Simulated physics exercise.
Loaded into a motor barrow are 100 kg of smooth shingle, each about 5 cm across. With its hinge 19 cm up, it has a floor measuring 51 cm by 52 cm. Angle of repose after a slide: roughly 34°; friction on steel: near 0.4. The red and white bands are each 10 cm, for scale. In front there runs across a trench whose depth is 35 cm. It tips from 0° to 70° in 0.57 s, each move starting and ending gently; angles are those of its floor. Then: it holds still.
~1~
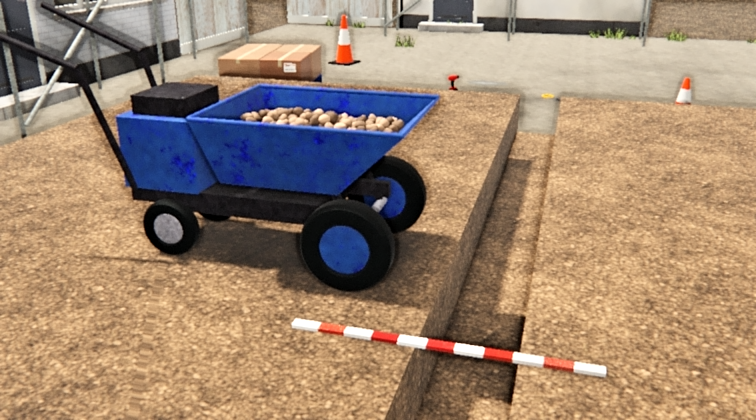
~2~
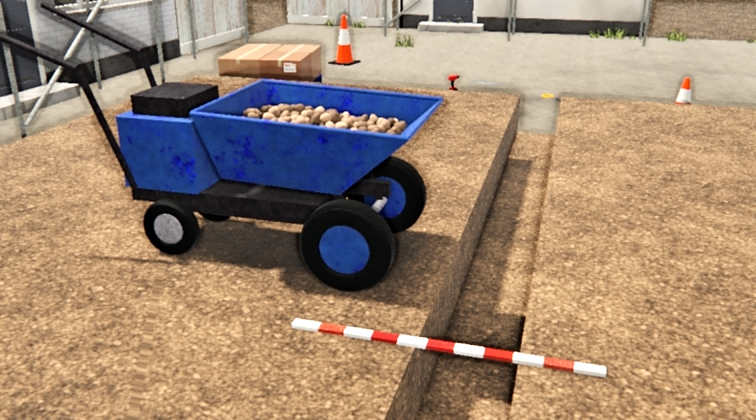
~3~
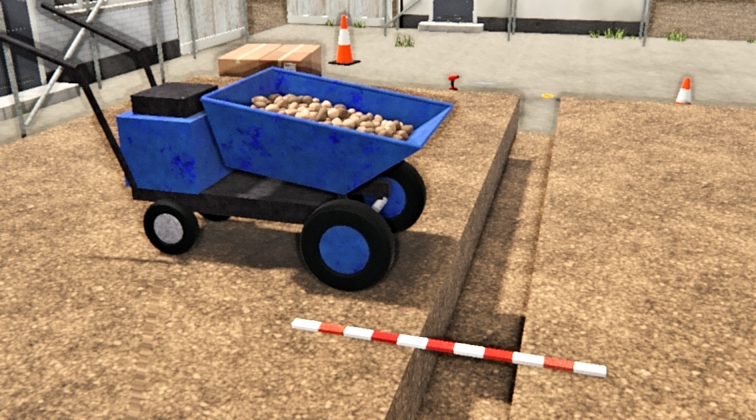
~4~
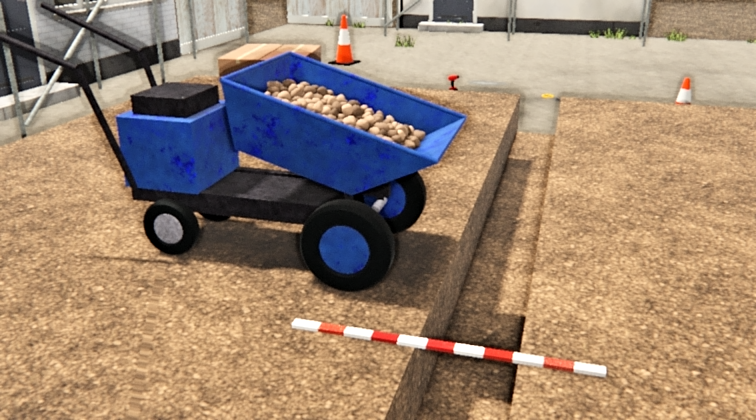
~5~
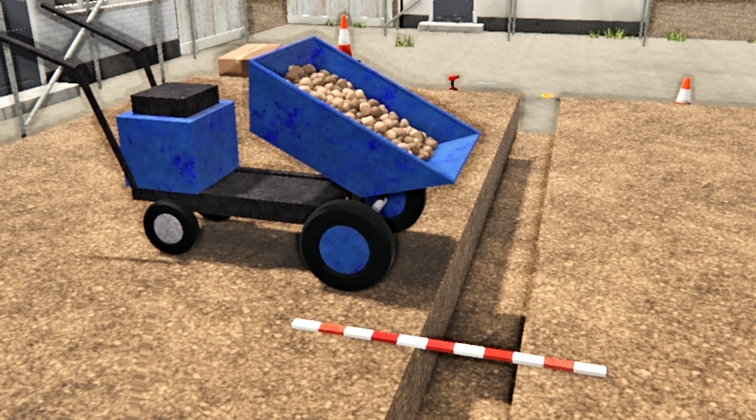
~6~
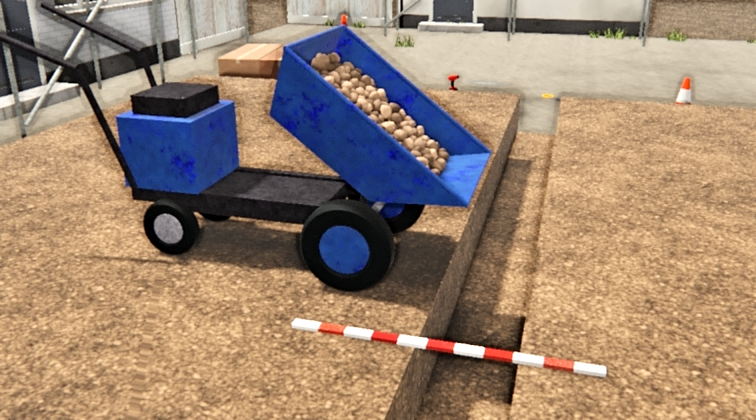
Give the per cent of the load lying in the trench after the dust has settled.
Close to 37 in every hundred.
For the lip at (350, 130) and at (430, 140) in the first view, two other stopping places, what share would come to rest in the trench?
Roughly 90 in a hundred from the first, 15 in a hundred from the second.
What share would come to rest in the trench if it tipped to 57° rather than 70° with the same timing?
Near 40 per cent then.
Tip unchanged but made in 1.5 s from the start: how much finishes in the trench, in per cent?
Close to 55 per cent then.
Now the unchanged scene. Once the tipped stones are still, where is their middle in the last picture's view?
Roughly at pixel (577, 281).
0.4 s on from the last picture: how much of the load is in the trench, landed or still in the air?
Close to 15 per cent at that time.
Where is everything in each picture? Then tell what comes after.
In the first frame, the skip is at 0°, its lip at (403, 137); the top of the load is at (319, 119).
The second frame shows lip at (408, 139), floor tilted 2°, highest stones at (304, 114).
In the third frame, the skip is at 8°, its lip at (420, 148); the top of the load is at (279, 103).
The fourth frame shows lip at (437, 162), floor tilted 17°, highest stones at (287, 90).
The fifth frame shows lip at (454, 182), floor tilted 27°, highest stones at (306, 74).
In the sixth frame, the skip is at 38°, its lip at (468, 206); the top of the load is at (328, 64).
Then, 0.1 s after the last picture the floor is at 59°, 100 % in the skip; the foremost stones are at (461, 208).
Then, 0.4 s after the last picture the floor is at 70°, 76 % in the skip, 15 % in the trench, 9 % past the trench; the foremost stones are at (558, 272).
Then, 0.7 s after the last picture the floor is at 70°, 5 % in the skip, 33 % in the trench, 62 % past the trench; the foremost stones are past the picture's edge.
Then, 2.7 s after the last picture the floor is at 70°, 0 % in the skip, 37 % in the trench, 63 % past the trench; the foremost stones are past the picture's edge.
